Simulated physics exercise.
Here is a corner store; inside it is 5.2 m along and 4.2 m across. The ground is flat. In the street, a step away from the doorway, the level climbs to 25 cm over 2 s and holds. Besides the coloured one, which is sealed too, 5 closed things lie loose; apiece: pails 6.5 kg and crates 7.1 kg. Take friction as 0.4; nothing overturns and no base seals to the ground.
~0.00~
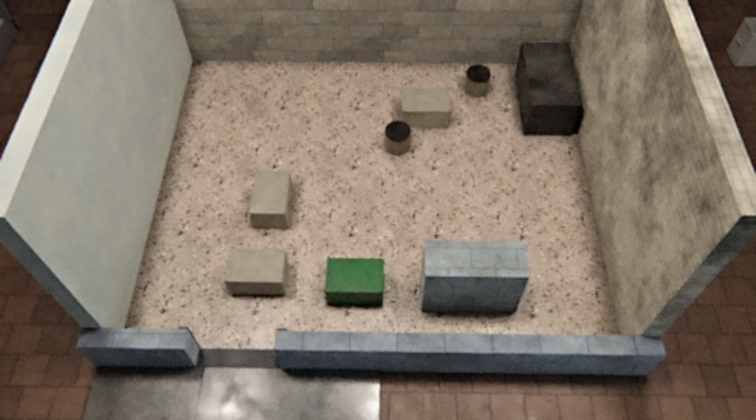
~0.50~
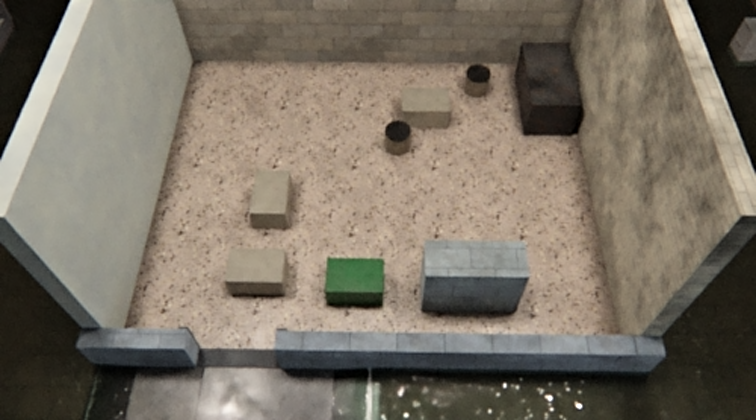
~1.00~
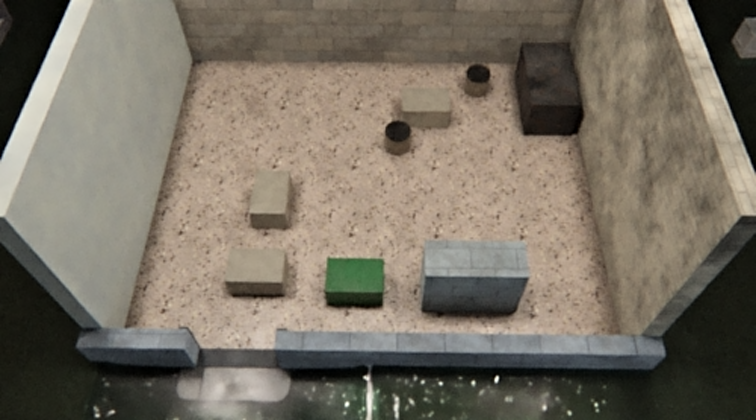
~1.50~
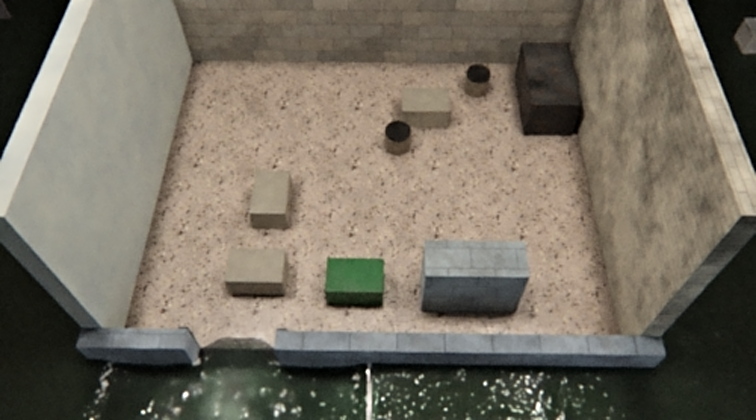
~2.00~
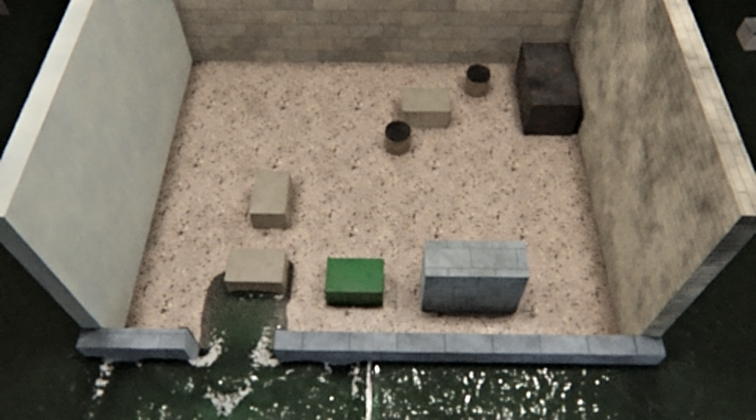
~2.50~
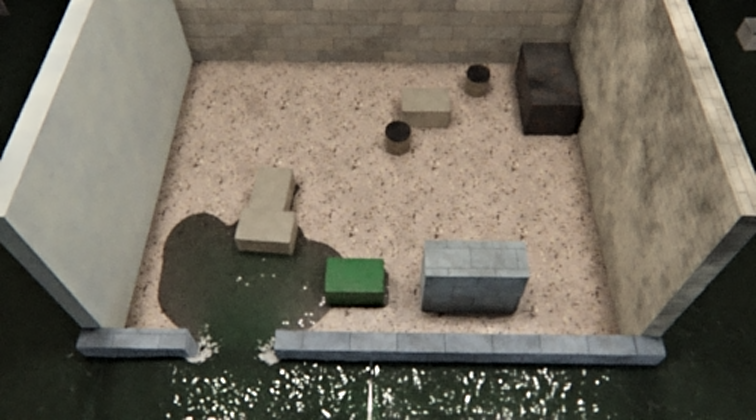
In a corner store, dark water covered the street outside, then poured through the doorway and spread across the floor, pushing one pale crate back against another while the green crate stayed put.
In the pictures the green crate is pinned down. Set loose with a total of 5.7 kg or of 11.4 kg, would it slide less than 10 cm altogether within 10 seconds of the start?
For it, only the higher weight holds it.
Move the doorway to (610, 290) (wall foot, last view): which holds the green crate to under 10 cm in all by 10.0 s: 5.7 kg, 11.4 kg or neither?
In that case neither load is enough.
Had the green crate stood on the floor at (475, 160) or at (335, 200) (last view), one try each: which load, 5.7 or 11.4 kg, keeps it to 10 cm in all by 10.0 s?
In turn: Neither holds; neither is enough.
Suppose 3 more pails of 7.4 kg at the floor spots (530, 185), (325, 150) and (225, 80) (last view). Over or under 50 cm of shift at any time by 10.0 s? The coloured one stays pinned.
In turn: Under, past it, more.
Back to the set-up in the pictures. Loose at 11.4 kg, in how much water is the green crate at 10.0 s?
About 2 cm.
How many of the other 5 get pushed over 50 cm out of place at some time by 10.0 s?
I count 4.
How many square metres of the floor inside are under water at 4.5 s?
Roughly 13 m2.
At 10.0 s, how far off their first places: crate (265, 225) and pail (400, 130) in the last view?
In that order: 400 cm, 20 cm.
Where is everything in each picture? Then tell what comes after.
The green crate at (355, 275), on the bottom; water covers 0.0 m2; 0 of 6 have shifted, in the first picture.
The green crate at (355, 275), on the bottom; water covers 0.0 m2; 0 of 6 have shifted, in the second picture.
The green crate at (355, 275) rests on the ground; water covers 0.0 m2; 0 of 6 have shifted, in the third picture.
The green crate at (355, 275) rests on the ground; water covers 0.0 m2; 0 of 6 have shifted, in the fourth picture.
The green crate at (355, 275) rests on the ground; water covers 0.7 m2; 0 of 6 have shifted, in the fifth picture.
The green crate at (355, 275), on the bottom; 2.5 m2 under water; 1 of 6 have shifted, in the sixth picture.
After 3.5 s the green crate would be 27 cm from its start with 5.7 kg and 0 cm from its start with 11.4 kg; 2 cm of water round it then.
After 4.5 s the green crate would be 36 cm from its start with 5.7 kg and 0 cm from its start with 11.4 kg; 2 cm of water round it then.
After 7.0 s the green crate would be 36 cm from its start with 5.7 kg and 0 cm from its start with 11.4 kg; 2 cm of water round it then.
After 10.0 s the green crate would be 36 cm from its start with 5.7 kg and 0 cm from its start with 11.4 kg; 2 cm of water round it then.
